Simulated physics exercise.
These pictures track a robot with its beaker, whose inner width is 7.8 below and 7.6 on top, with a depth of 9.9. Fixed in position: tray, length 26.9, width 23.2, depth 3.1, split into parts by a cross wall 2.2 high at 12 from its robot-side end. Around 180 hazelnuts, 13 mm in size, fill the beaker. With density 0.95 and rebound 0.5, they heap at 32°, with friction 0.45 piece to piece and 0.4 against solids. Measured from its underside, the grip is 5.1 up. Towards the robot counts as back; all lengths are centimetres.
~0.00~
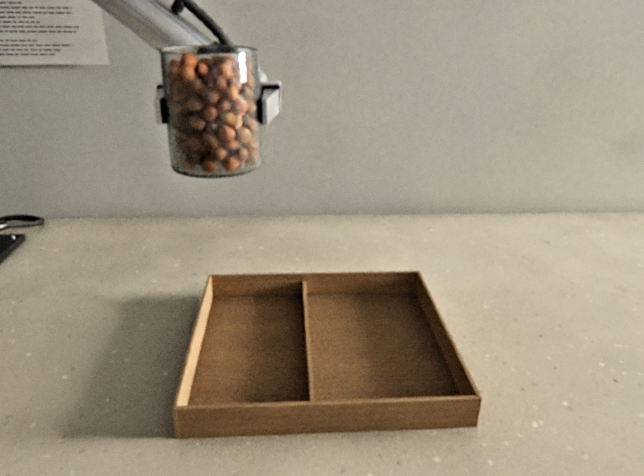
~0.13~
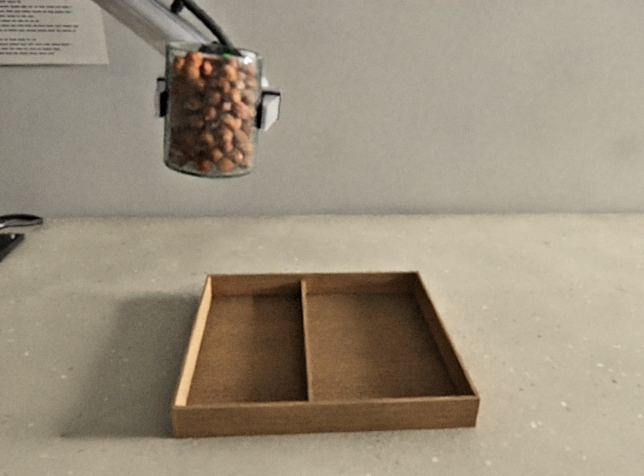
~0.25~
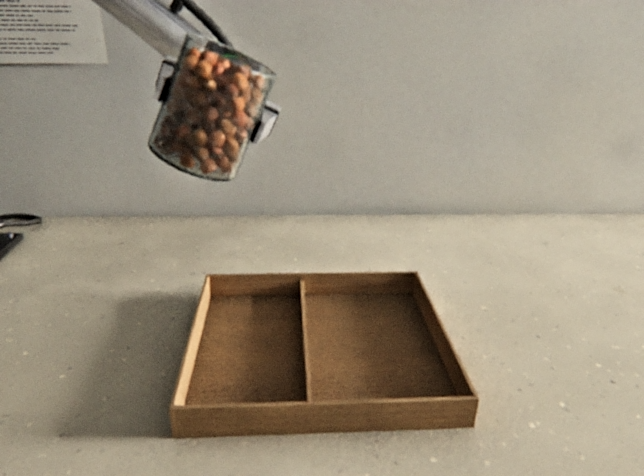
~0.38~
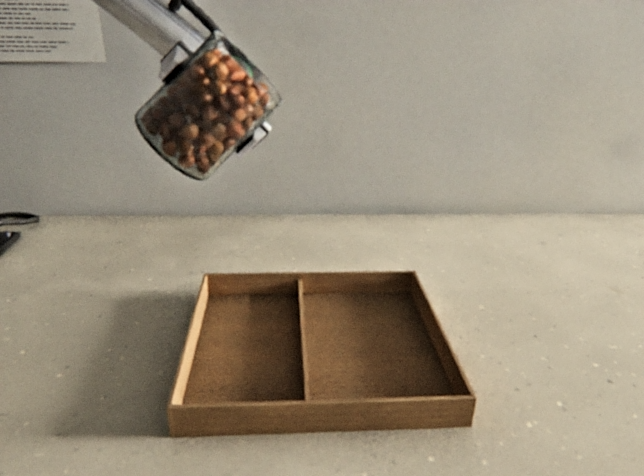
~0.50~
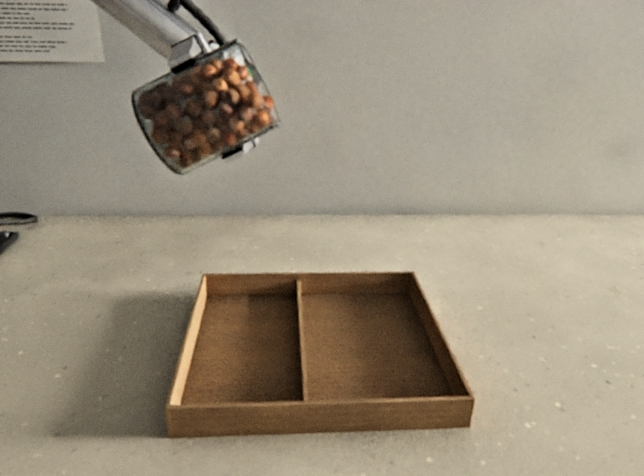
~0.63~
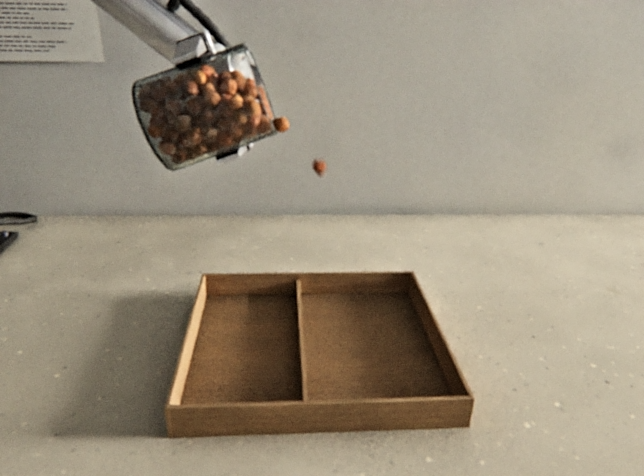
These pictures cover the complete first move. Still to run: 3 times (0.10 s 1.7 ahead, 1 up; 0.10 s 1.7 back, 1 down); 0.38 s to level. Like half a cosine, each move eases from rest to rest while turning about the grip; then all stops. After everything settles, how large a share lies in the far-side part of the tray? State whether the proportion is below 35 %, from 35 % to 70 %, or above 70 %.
The proportion is below 35 %.
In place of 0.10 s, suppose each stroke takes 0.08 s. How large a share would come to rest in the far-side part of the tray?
In that case about 30 in a hundred.
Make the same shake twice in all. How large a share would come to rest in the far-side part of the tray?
In that case, some 15 per cent.
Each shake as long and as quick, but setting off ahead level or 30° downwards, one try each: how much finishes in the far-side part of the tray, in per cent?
First try about 20 %, second try about 10 %.
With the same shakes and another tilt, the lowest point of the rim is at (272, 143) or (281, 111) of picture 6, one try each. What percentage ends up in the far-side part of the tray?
First try about 40 per cent, second try about 10 per cent.
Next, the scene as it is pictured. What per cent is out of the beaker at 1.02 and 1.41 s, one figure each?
Around 15 % and around 30 %.
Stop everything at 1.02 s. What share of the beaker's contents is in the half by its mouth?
Some 50 per cent.
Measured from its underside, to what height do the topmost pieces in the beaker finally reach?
Roughly 8.5 cm.
After 1.02 s, tilted 70° forward, highest piece 29 above the table; 149 in the beaker, 13 in the far-side part, 3 in the robot-side part, 11 in flight or on a rim.
After 1.41 s, tilted 37° forward, highest piece 29 above the table; 127 in the beaker, 37 in the far-side part, 7 in the robot-side part, 1 on the table or floor, 4 in flight or on a rim.
After 1.81 s, level, highest piece 30 above the table; 127 in the beaker, 38 in the far-side part, 8 in the robot-side part, 3 on the table or floor.
After 2.86 s, level, highest piece 30 above the table; 127 in the beaker, 38 in the far-side part, 8 in the robot-side part, 3 on the table or floor.
At rest, 127 in the beaker, 38 in the far-side part, 8 in the robot-side part, 3 on the table or floor. That is 22 % in the far-side part of the tray.
